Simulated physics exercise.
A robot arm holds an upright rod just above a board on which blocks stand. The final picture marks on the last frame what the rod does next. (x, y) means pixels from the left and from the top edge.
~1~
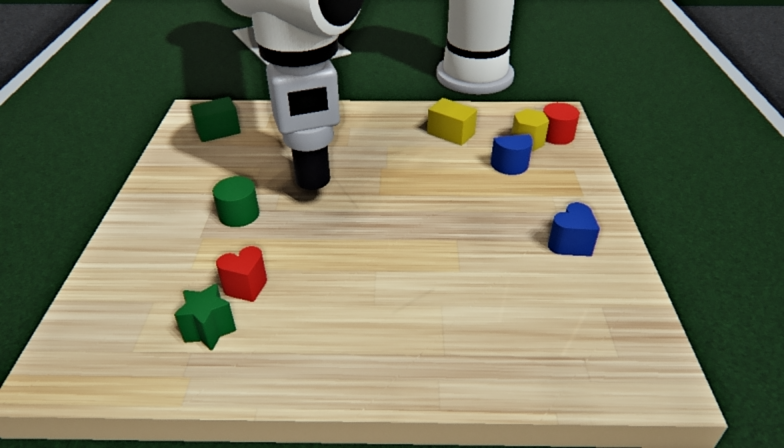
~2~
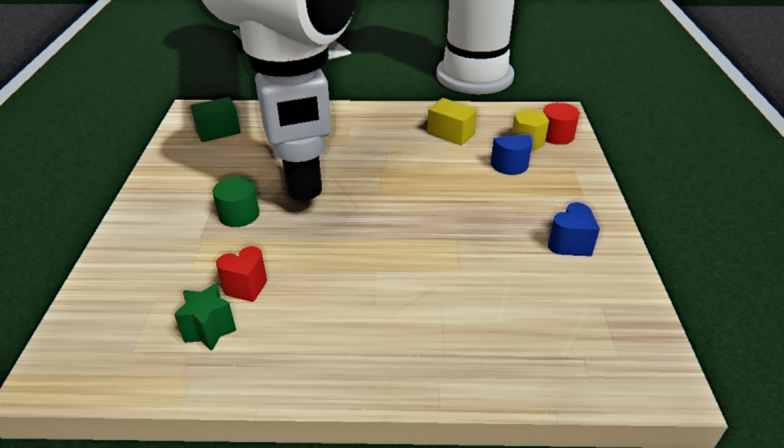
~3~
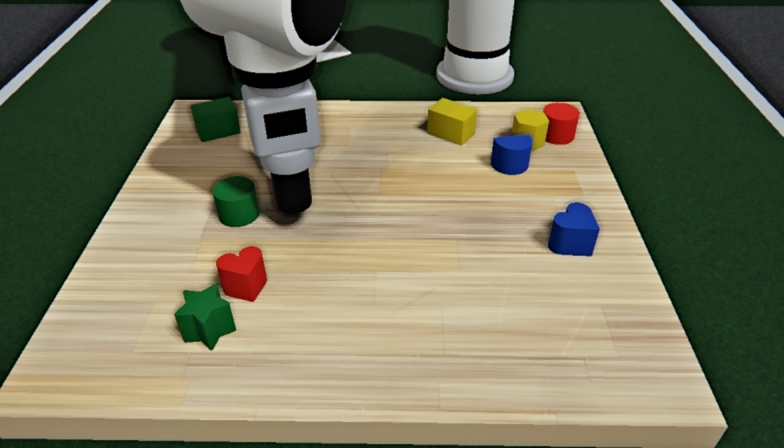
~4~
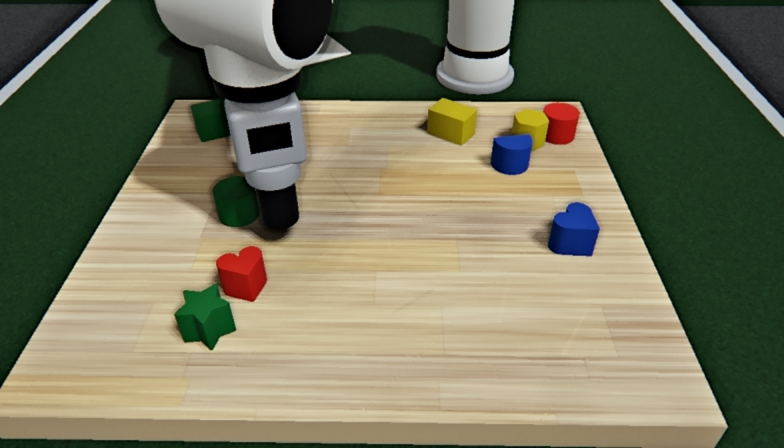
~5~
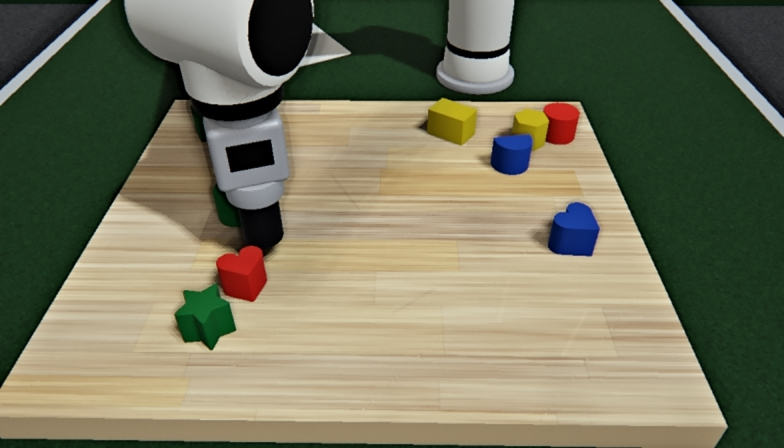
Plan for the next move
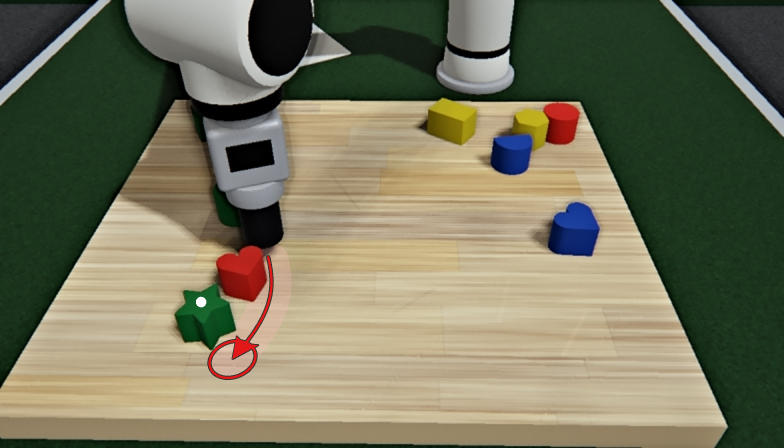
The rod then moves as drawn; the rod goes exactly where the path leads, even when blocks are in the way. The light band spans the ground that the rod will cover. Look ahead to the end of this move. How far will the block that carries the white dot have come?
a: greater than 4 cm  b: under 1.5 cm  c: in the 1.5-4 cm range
Option c.
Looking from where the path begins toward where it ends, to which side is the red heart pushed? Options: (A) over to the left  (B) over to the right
My answer is option B.
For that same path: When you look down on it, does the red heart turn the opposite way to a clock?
I believe not.
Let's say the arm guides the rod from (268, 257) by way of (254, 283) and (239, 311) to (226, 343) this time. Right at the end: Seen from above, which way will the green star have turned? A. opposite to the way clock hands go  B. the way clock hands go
B
The drawn path runs from (268, 257) via (271, 288) and (260, 322), ending at (233, 359); the dot is on the green star.
What follows on the original path. One third of the way, rod at (267, 267); red heart at (231, 278), turned 60° clockwise.
Two thirds of the way, rod at (255, 302); green star at (176, 312); red heart at (216, 294), turned 120° clockwise.
At the end, rod at (227, 338); green star at (167, 316), turned 15° clockwise; green cylinder not moved; red heart at (208, 300), turned 150° clockwise.
